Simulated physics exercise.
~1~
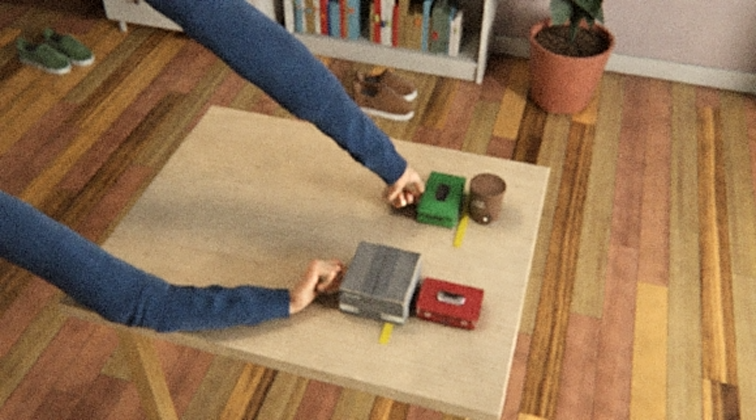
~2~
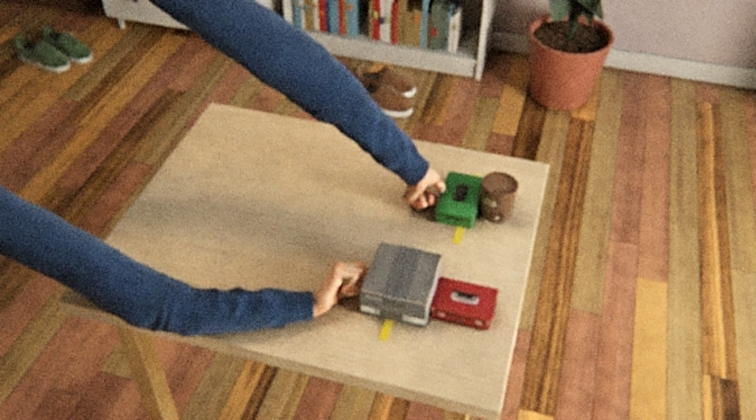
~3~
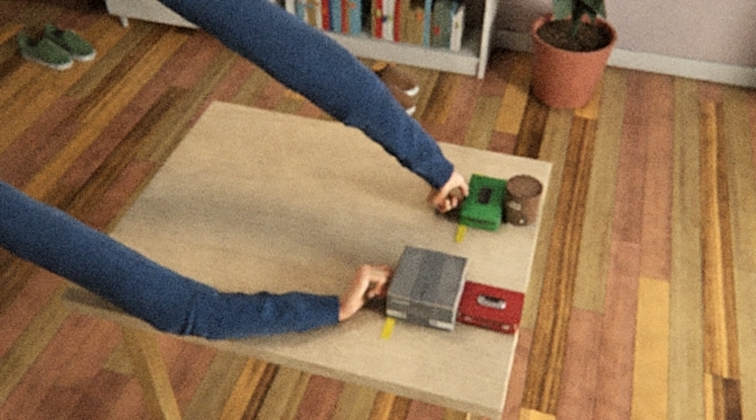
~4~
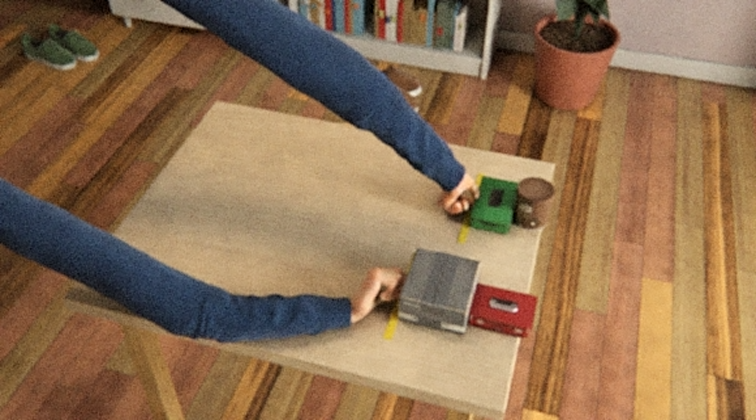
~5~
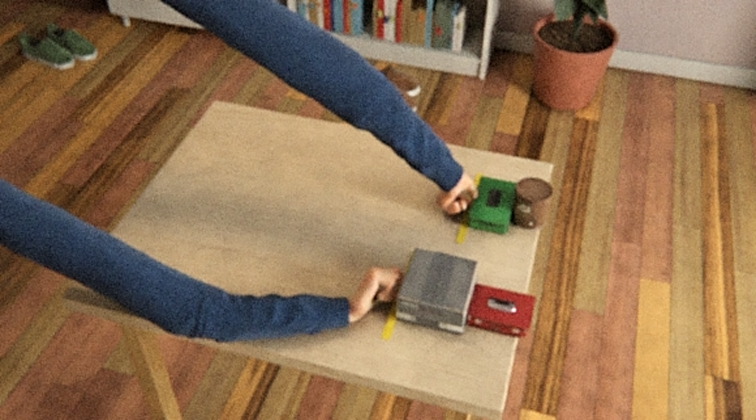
On a wooden table in a room with a bookshelf and potted plant, two hands pushed a grey box and a green case rightward, sliding a red case and a brown pot towards the edge, then stopped with both still on top.
